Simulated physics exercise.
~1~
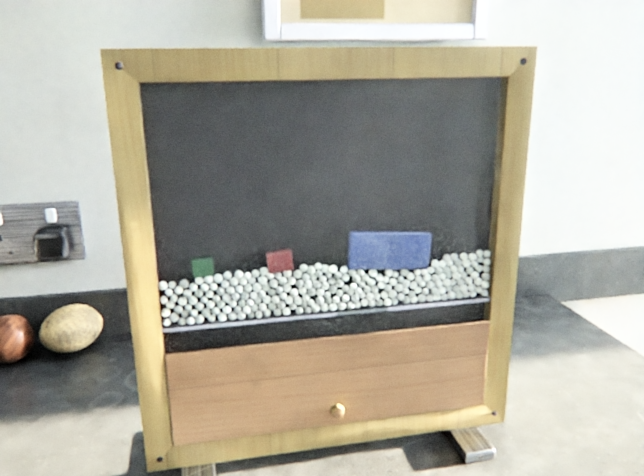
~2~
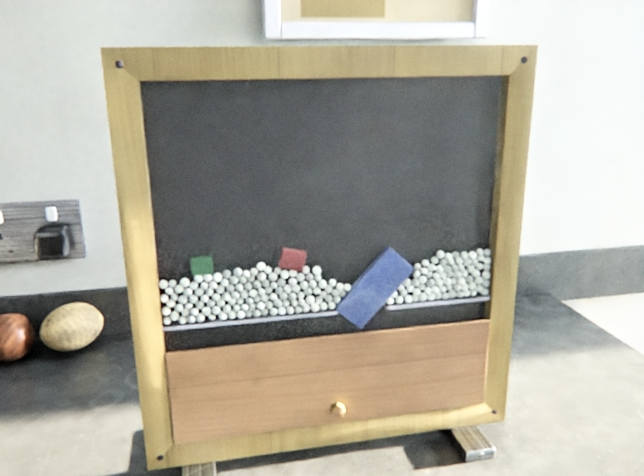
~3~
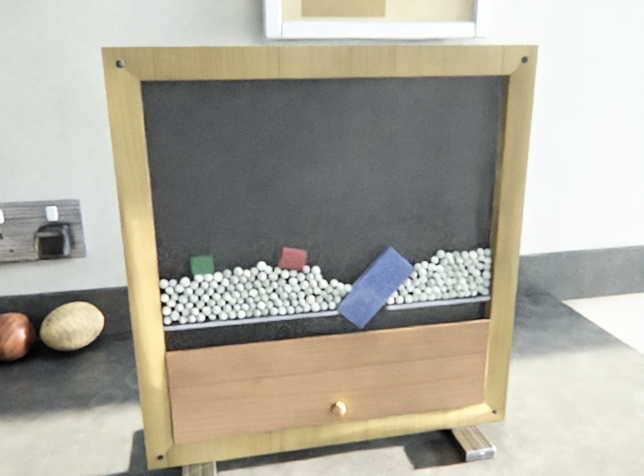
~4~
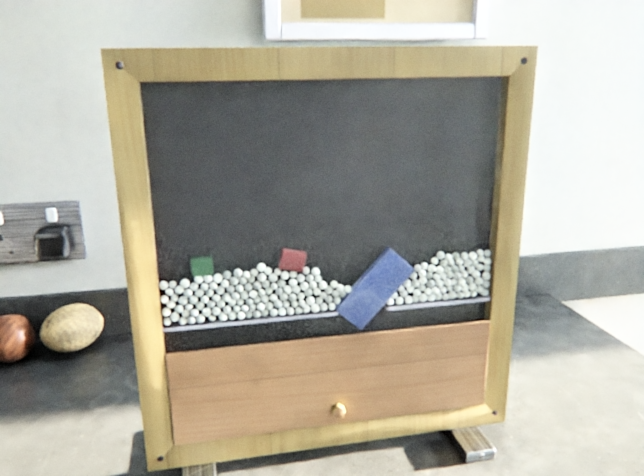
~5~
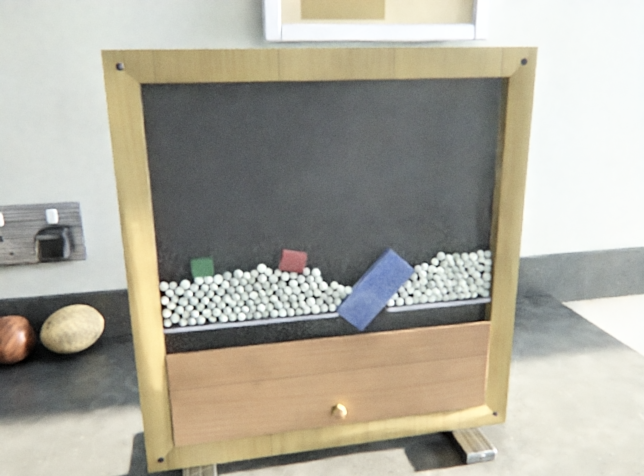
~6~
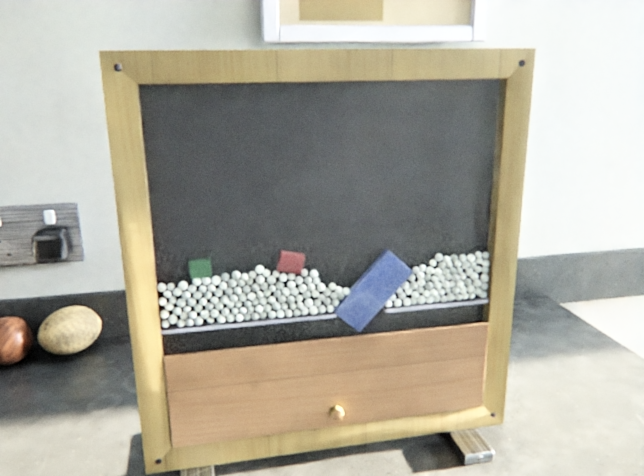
A large blue block tips over and sinks into a layer of white beads inside an upright, wood-framed case with a dark back, seen from the front by a slightly swaying camera. At first it lies flat on the right of the beads, with a small red block left of centre and a small green block farther left. As the blue block drops, its left end goes down to the floor and a gap opens around it. The red block shifts slightly right and tilts, while the green one stays put. Everything then rests, the blue block leaning steeply between two banks of beads.
